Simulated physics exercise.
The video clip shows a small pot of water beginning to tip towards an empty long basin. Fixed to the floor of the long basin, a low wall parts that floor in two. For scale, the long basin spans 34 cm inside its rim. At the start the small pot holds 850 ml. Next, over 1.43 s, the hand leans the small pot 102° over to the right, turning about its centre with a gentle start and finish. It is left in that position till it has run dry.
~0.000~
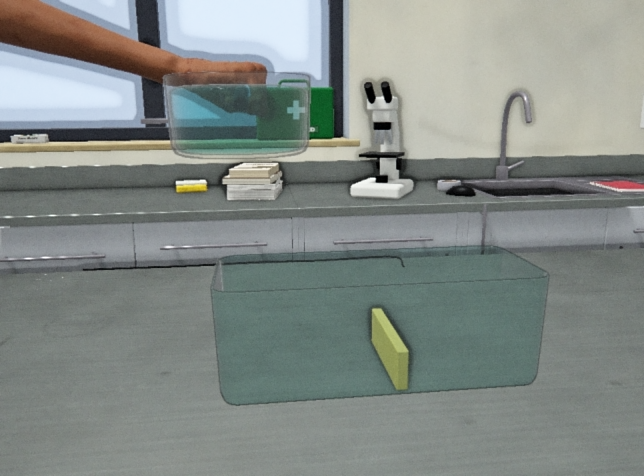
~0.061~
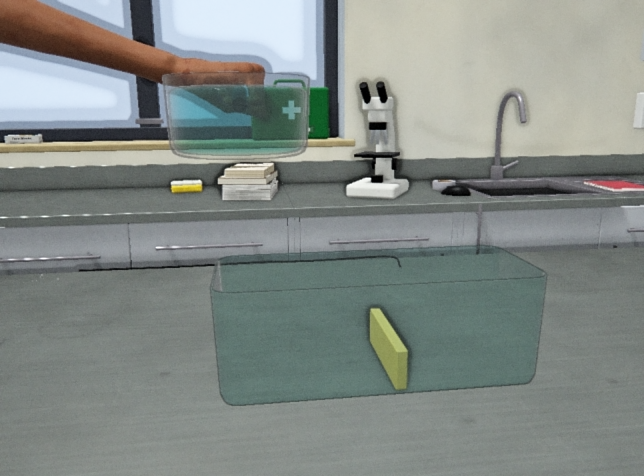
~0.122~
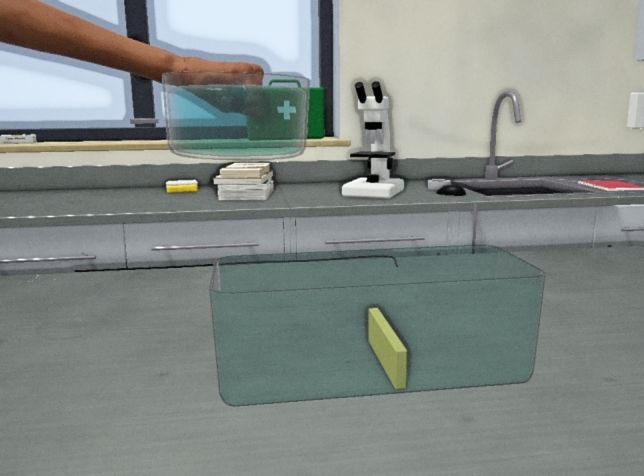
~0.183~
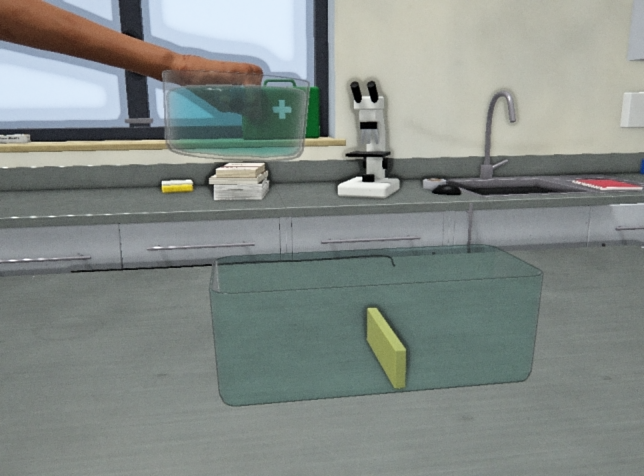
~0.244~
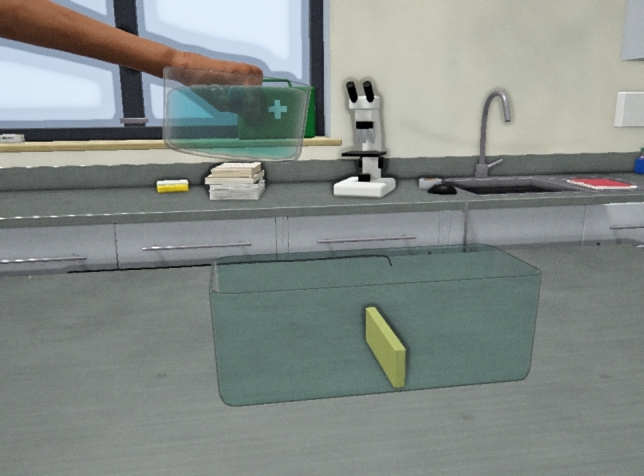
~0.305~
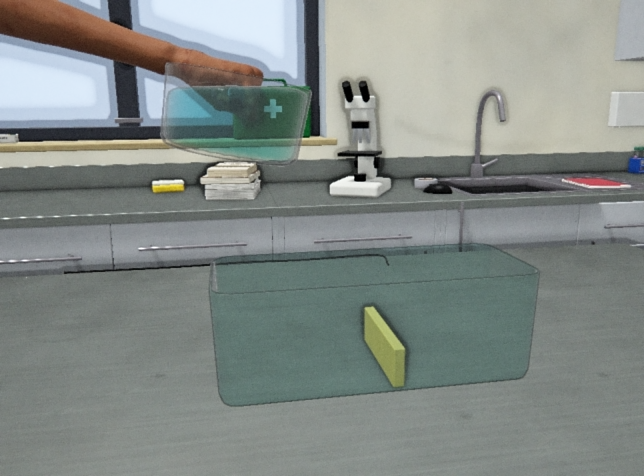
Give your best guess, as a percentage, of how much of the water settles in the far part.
I would say 47 per cent of it settles there.
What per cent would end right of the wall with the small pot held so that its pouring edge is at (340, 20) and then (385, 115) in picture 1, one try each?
Result: 75 per cent, then 90 per cent.
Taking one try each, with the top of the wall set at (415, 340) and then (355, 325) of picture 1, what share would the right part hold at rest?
Result: 20 per cent, then 75 per cent.
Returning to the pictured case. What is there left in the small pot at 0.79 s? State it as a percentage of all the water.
At that time about 58 in a hundred parts are still held.
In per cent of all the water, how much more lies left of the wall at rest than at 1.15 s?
That works out to roughly 22 per cent of the whole.
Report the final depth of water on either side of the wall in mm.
Roughly 20 mm on the left side and 22 mm on the right side.
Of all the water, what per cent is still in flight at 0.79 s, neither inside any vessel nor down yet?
Around 28 in a hundred.
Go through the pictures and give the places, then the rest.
In the first frame, tilt 0°; pouring edge (309, 79); surface from (170, 90) to (307, 90); the long basin's rim runs from (215, 275) to (524, 261); the wall's top is at (389, 329).
In the second frame, tilt 0°; pouring edge (308, 80); surface from (168, 91) to (305, 90).
In the third frame, tilt 2°; pouring edge (308, 82); surface from (168, 91) to (305, 91).
In the fourth frame, tilt 4°; pouring edge (308, 85); surface from (168, 91) to (304, 92).
In the fifth frame, tilt 7°; pouring edge (309, 89); surface from (168, 92) to (305, 92).
In the sixth frame, tilt 11°; pouring edge (309, 95); surface from (168, 91) to (306, 93).
By 0.79 s the tilt is 60° and 58 per cent is still to pour, 8 is left of the wall and 6 right of it.
By 1.15 s the tilt is 93° and 12 per cent is still to pour, 31 is left of the wall and 46 right of it.
By 1.52 s the tilt is 102° and 1 per cent is still to pour, 51 is left of the wall and 46 right of it.
By 1.93 s the tilt is 102° and 0 per cent is still to pour, 53 is left of the wall and 47 right of it.
At rest 53 per cent lies left of the wall, 47 right of it and 1 outside.
